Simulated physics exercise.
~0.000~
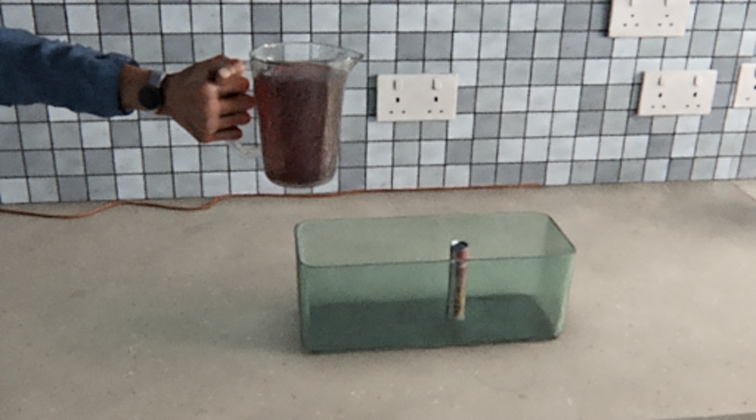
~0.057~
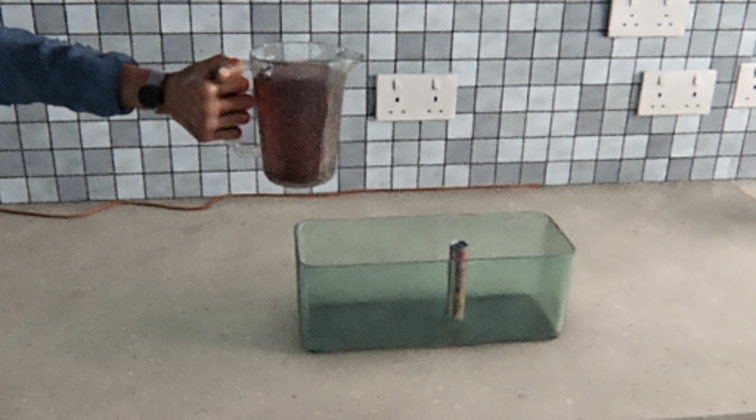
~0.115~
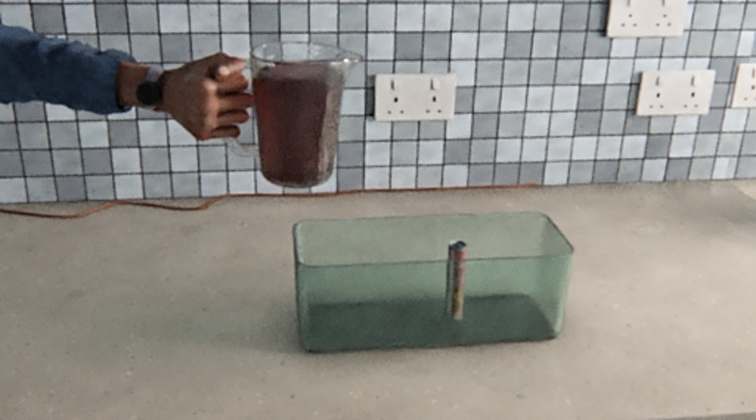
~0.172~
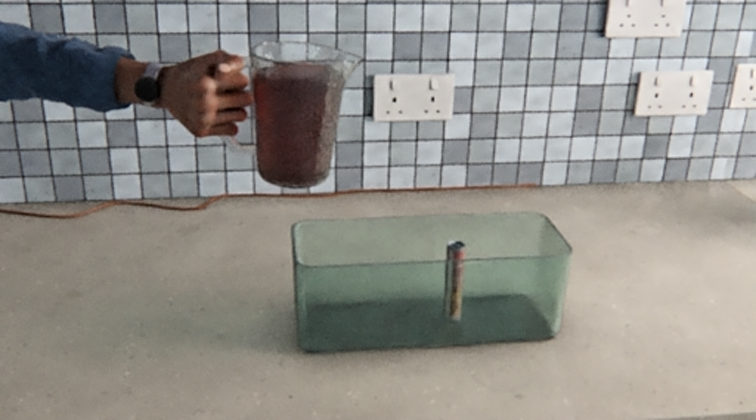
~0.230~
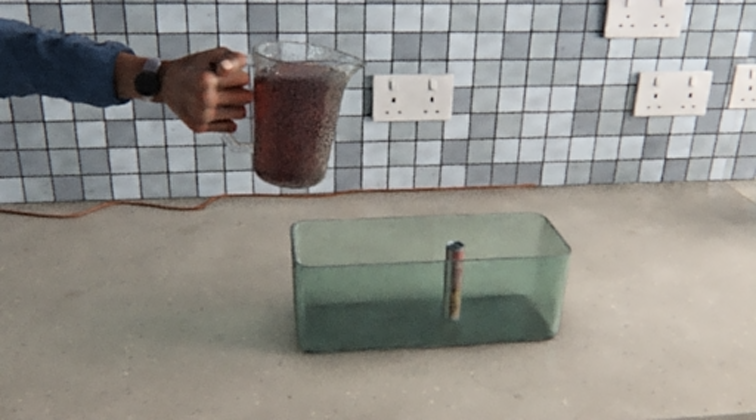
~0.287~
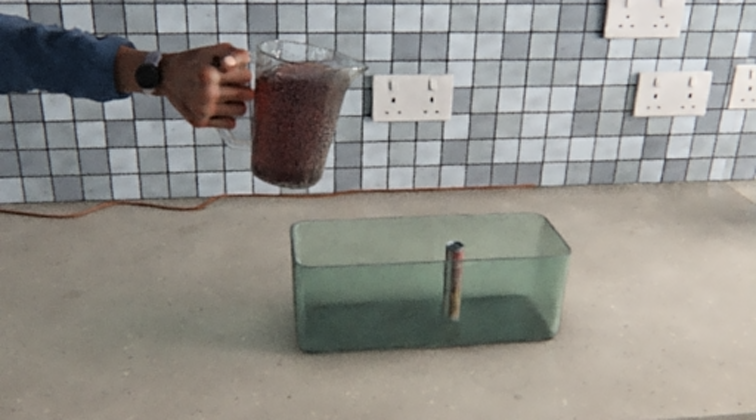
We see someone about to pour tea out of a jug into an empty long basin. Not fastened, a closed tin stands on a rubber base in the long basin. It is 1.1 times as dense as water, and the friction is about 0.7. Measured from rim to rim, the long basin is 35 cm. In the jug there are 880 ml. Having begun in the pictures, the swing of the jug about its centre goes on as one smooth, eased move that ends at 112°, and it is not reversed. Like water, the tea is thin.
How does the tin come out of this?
Here's my call: It tips.
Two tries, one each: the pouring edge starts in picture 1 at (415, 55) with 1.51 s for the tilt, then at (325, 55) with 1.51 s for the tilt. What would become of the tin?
First it tips over; then it stays on its base.
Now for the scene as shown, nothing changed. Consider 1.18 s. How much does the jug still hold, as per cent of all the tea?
30 in a hundred, give or take.
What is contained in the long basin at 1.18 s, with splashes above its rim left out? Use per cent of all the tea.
About 50 %.
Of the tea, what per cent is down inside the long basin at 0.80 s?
Roughly 4 per cent.
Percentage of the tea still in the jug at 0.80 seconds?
Fraction remaining: Approx. 84 per cent.
By 0.80 s the tilt is 62° and 84 per cent is still to pour; the tin stands where it began.
By 1.18 s the tilt is 100° and 31 per cent is still to pour; the tin lies on its side.
By 1.58 s the tilt is 112° and 0 per cent is still to pour; the tin lies on its side.
By 2.01 s the tilt is 112° and 0 per cent is still to pour; the tin lies on its side.
At rest the tin lies on its side.
